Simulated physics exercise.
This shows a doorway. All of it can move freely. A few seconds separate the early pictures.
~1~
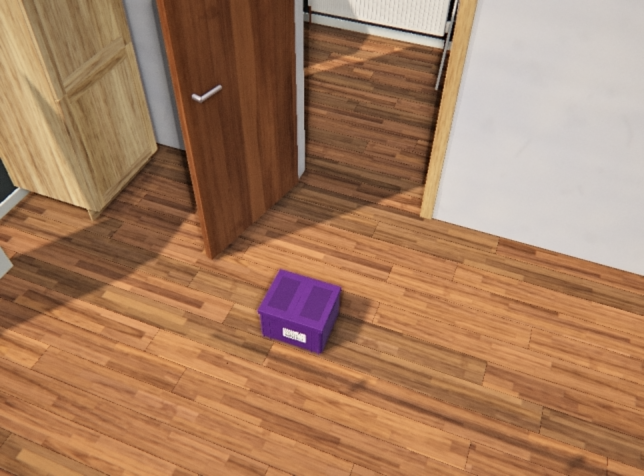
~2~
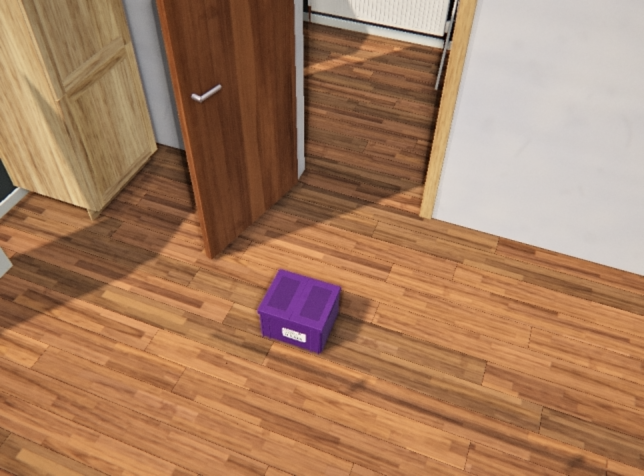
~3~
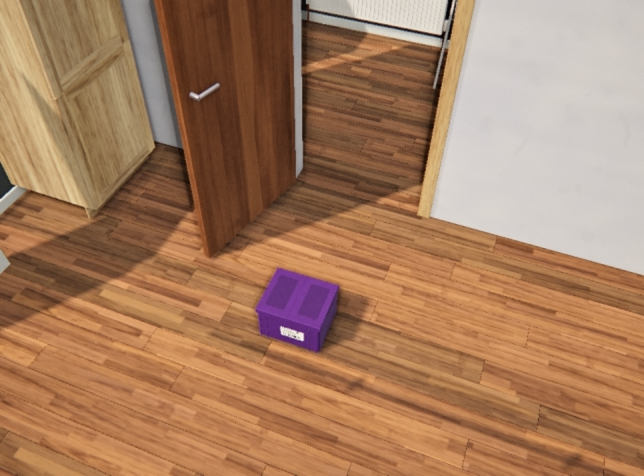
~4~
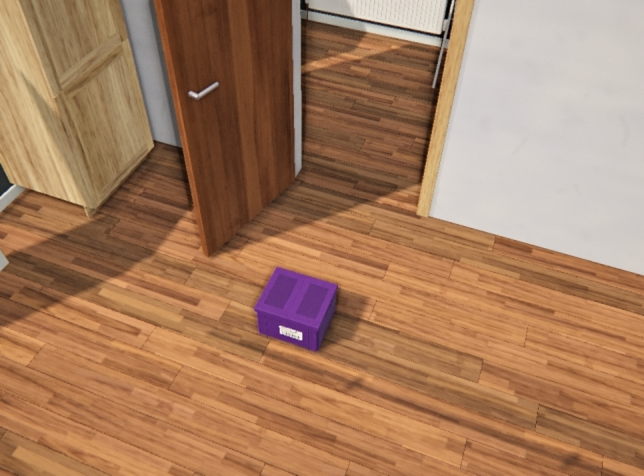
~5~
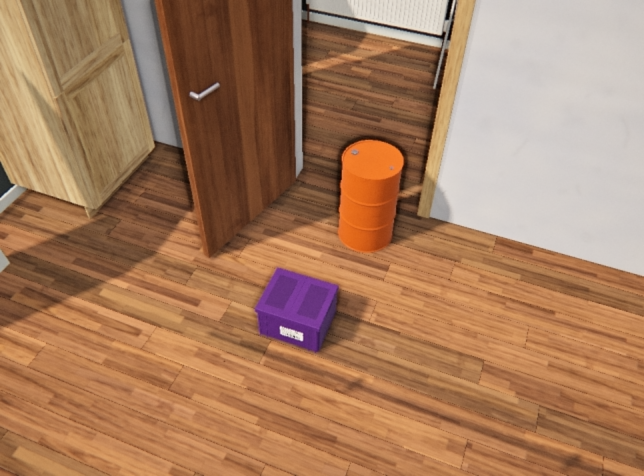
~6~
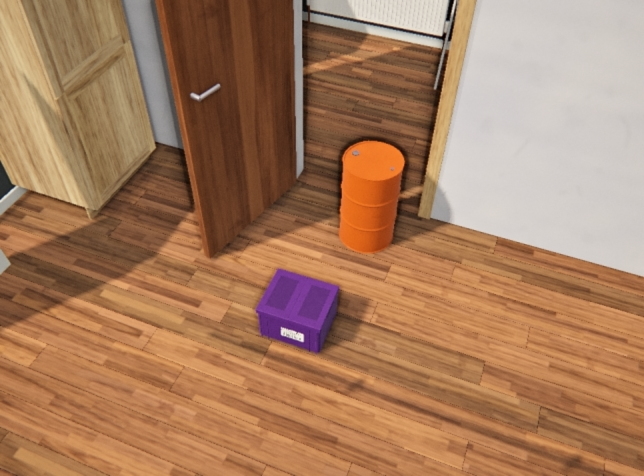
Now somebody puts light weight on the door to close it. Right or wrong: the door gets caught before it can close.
Right.
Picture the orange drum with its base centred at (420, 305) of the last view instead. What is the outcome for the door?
Next, the door completes its arc.
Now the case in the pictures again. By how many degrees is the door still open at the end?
About 35°.
Then, 0.70 s on from there, door at 79°.
Then, 1.20 s on from there, door at 42°.
In the end, door at 34°; both unmoved. At the end, from the last picture's camera, orange drum near (380, 195).
